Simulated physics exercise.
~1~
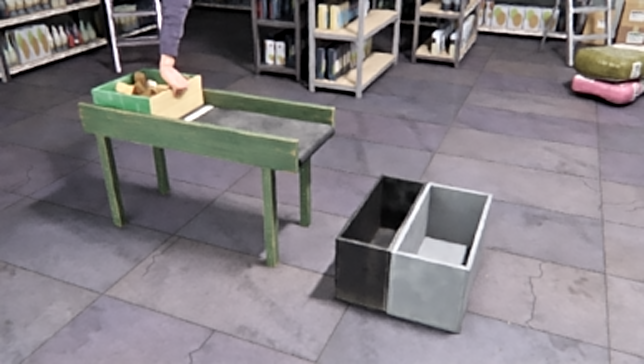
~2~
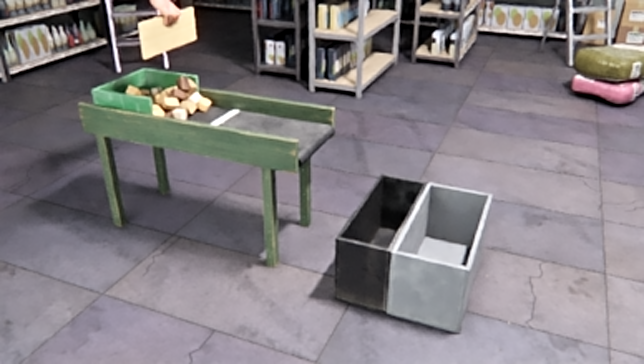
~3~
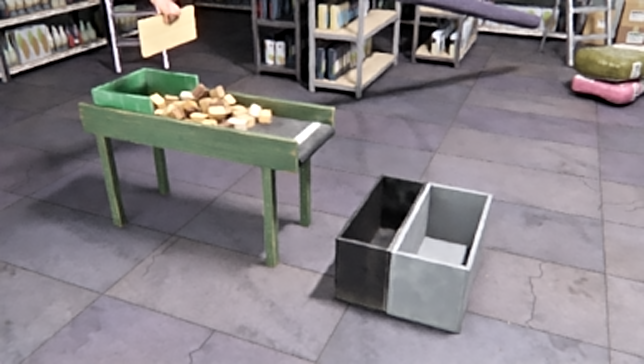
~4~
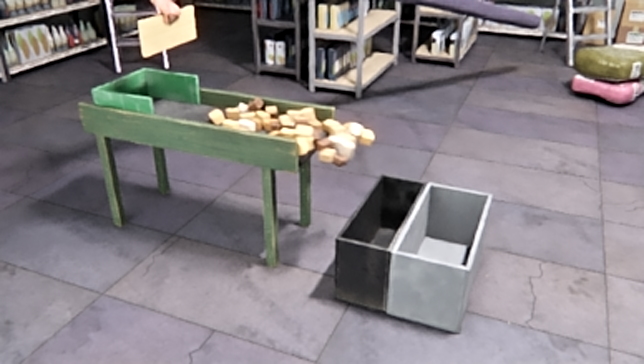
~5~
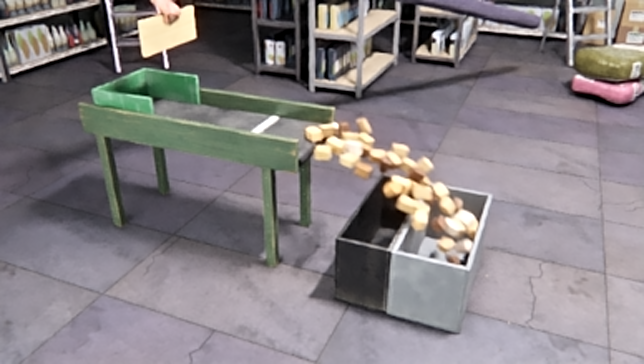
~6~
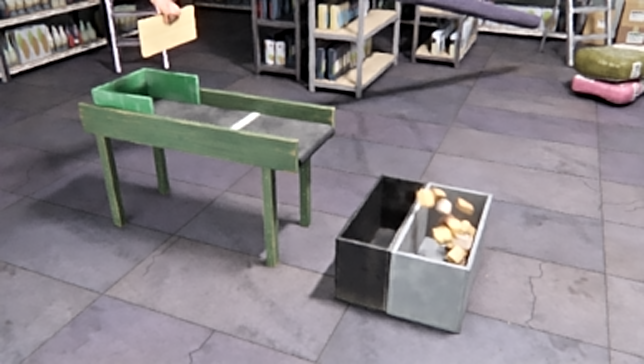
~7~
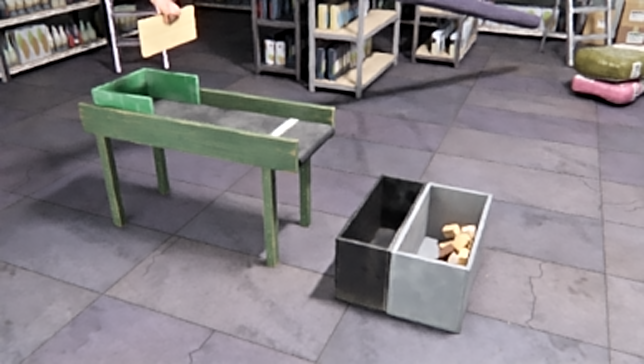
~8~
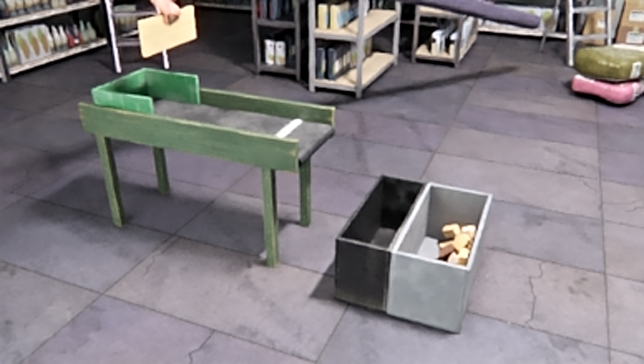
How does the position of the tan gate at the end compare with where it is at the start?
At the start the gate stands upright at the open end of the green pen, holding the blocks in. By the end it is held by a hand well above the pen, still upright and slightly to the left.
Wooden blocks in a green pen spill onto a belt as a hand lifts a tan gate, ride to the right and tumble off the end. They pass over the black bin and drop into the grey tub, where they settle in a pile.
